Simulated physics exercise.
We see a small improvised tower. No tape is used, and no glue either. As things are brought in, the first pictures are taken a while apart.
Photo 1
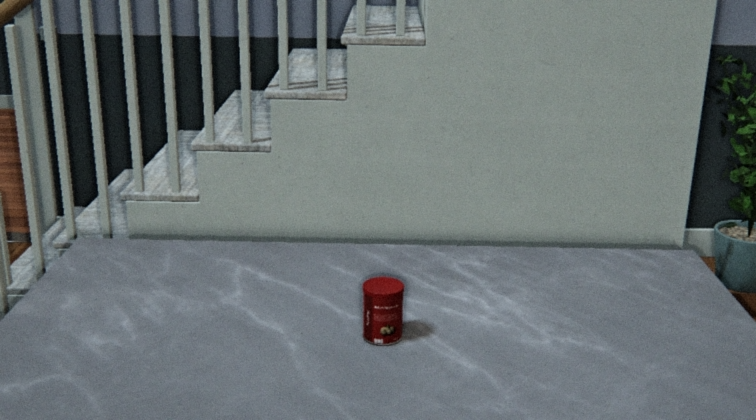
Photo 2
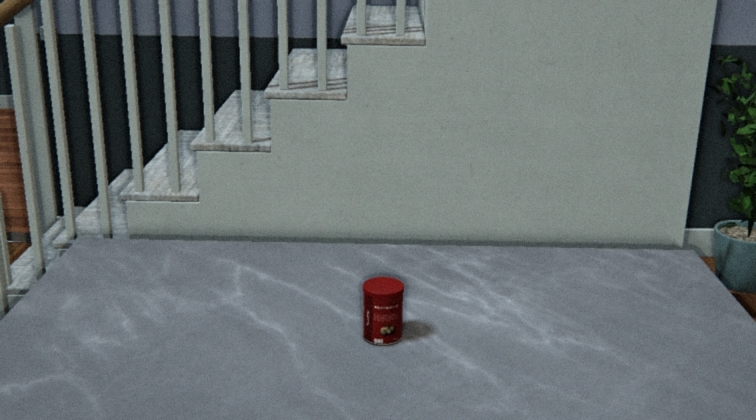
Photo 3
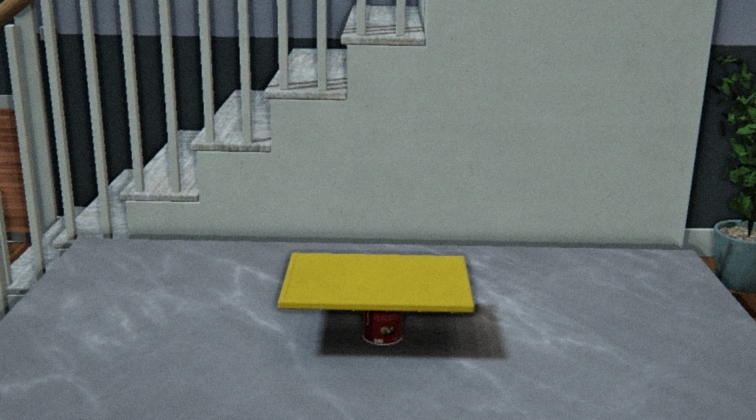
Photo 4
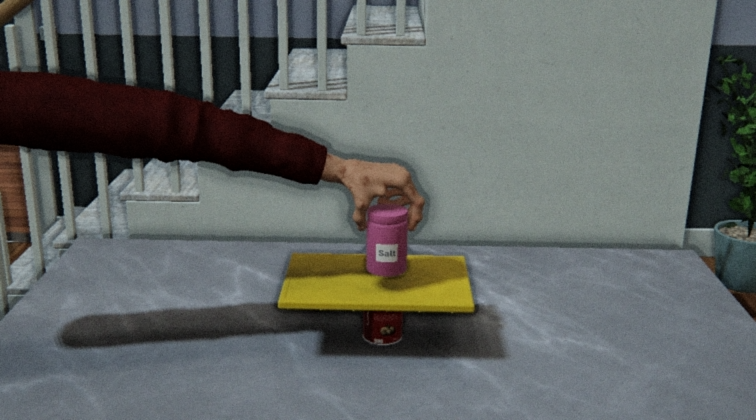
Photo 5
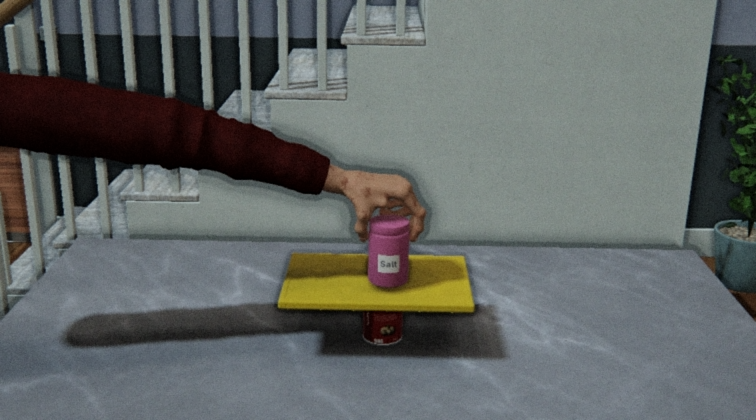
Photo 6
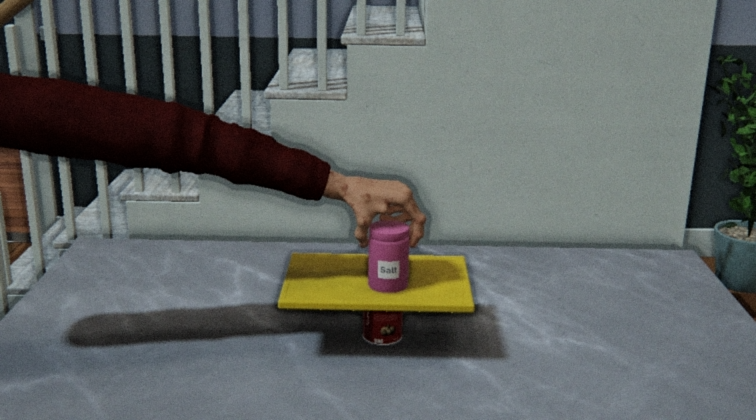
Hand in a dark red sleeve lowering a pink salt jar onto a yellow board laid across a small red tin.
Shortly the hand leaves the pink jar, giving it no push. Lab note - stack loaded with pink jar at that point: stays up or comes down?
It is going to remain upright.
Then, 0.20 s on from there, no change.
Then, 0.40 s on from there, pink jar resting near (389, 257).
In the end, all 3 unmoved. At the end, from the last picture's camera, pink jar near (389, 257). The stack stays up.
